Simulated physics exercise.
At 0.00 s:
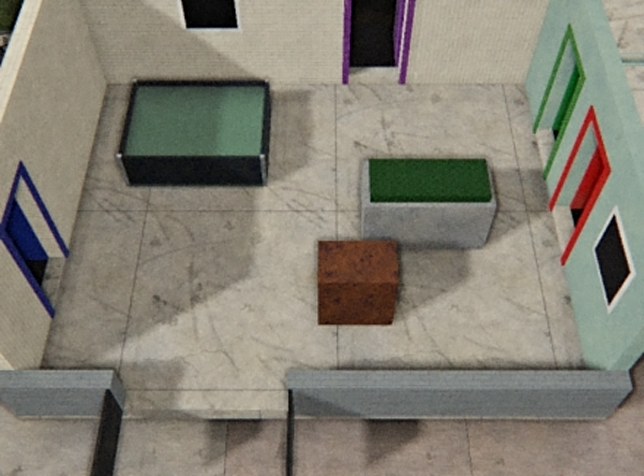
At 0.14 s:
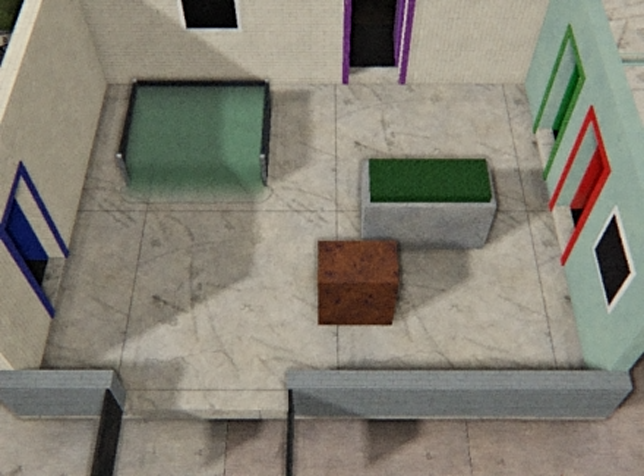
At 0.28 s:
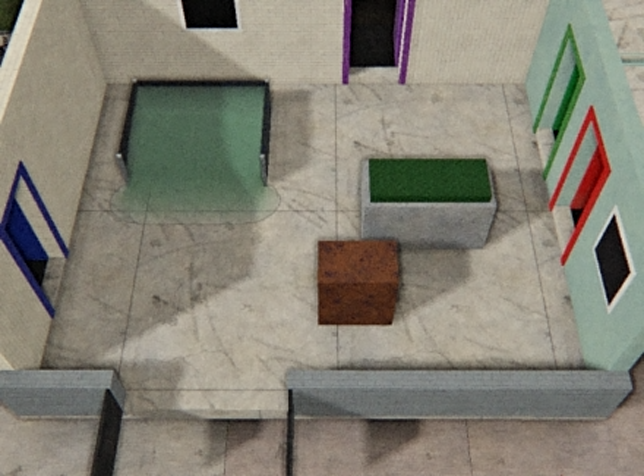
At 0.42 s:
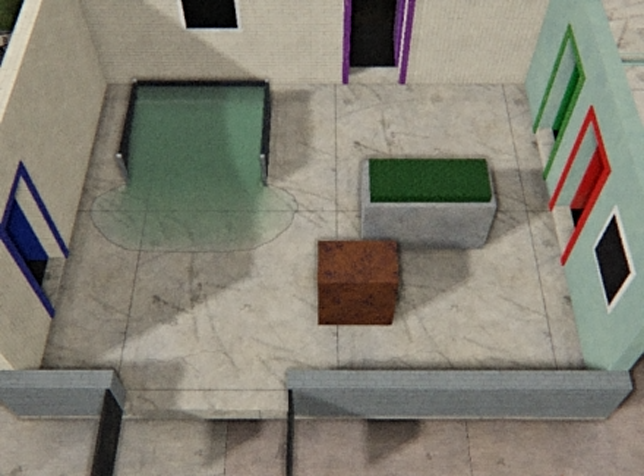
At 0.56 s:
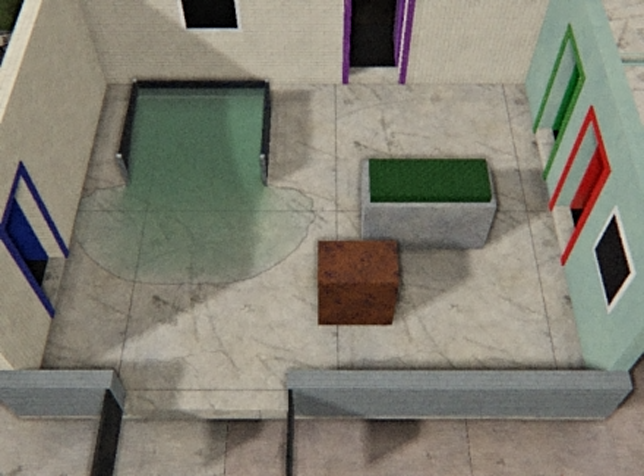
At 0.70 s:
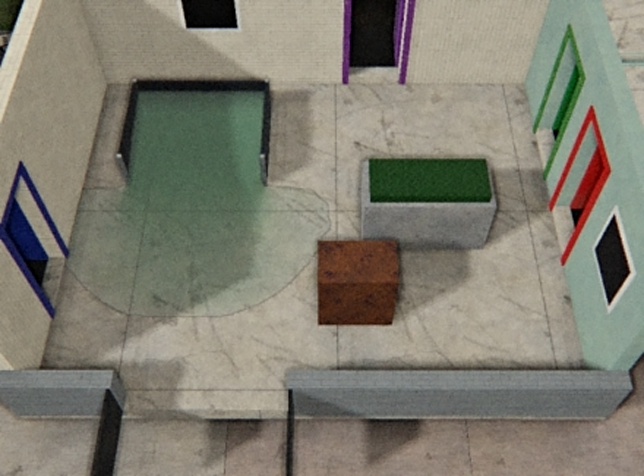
A dark-walled tank of green water stands at the back left of a pale, marble-floored court, seen from high overhead by a still camera. A rusty brown block and a grey box with a green top sit to the right, among walls with blue, purple, green and red doorways. The tank's near side disappears, and water pours out toward the viewer, spreading in a thin, widening rounded sheet.
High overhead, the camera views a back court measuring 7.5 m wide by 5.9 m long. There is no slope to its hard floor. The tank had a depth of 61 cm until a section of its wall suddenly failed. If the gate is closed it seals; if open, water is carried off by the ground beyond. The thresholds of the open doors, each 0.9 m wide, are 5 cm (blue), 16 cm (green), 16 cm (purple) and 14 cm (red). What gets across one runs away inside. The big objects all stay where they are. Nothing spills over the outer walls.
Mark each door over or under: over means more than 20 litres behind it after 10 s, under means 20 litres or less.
Blue door over, green door under, purple door under, red door under.
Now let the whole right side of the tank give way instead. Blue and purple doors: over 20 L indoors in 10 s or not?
Door blue stays within, door purple stays within.
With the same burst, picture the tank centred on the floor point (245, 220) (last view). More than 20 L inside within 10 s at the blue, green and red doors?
With respect to that limit, blue ends up inside it, green ends up inside it, red ends up inside it.
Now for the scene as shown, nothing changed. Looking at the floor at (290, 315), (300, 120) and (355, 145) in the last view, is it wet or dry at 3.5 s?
Going in order, covered, then clear, then clear.
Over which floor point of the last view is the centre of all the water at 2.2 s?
I'd put it close to (188, 248).
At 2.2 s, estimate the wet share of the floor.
Near 40 per cent is wet.
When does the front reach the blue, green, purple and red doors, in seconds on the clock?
Blue 0.8 s, green 7.0 s, purple not within the 10 s, red 4.0 s.
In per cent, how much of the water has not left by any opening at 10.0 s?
Some 50 per cent remains.
After 1.4 s water covers 35 % of the floor and is deepest (22 cm) near (161, 192); blue door 10 cm at the sill, 0 L in, green door not reached, purple door not reached, red door not reached.
After 2.2 s water covers 40 % of the floor and is deepest (36 cm) near (35, 392); blue door 11 cm at the sill, 14 L in, green door not reached, purple door not reached, red door not reached.
After 3.5 s water covers 50 % of the floor and is deepest (18 cm) near (35, 392); blue door 11 cm at the sill, 33 L in, green door not reached, purple door not reached, red door not reached.
After 6.0 s water covers 60 % of the floor and is deepest (10 cm) near (304, 310); blue door 7 cm at the sill, 70 L in, green door not reached, purple door not reached, red door 4 cm at the sill, 0 L in.
After 10.0 s water covers 75 % of the floor and is deepest (6 cm) near (472, 356); blue door 3 cm at the sill, 73 L in, green door 3 cm at the sill, 0 L in, purple door not reached, red door 4 cm at the sill, 0 L in.
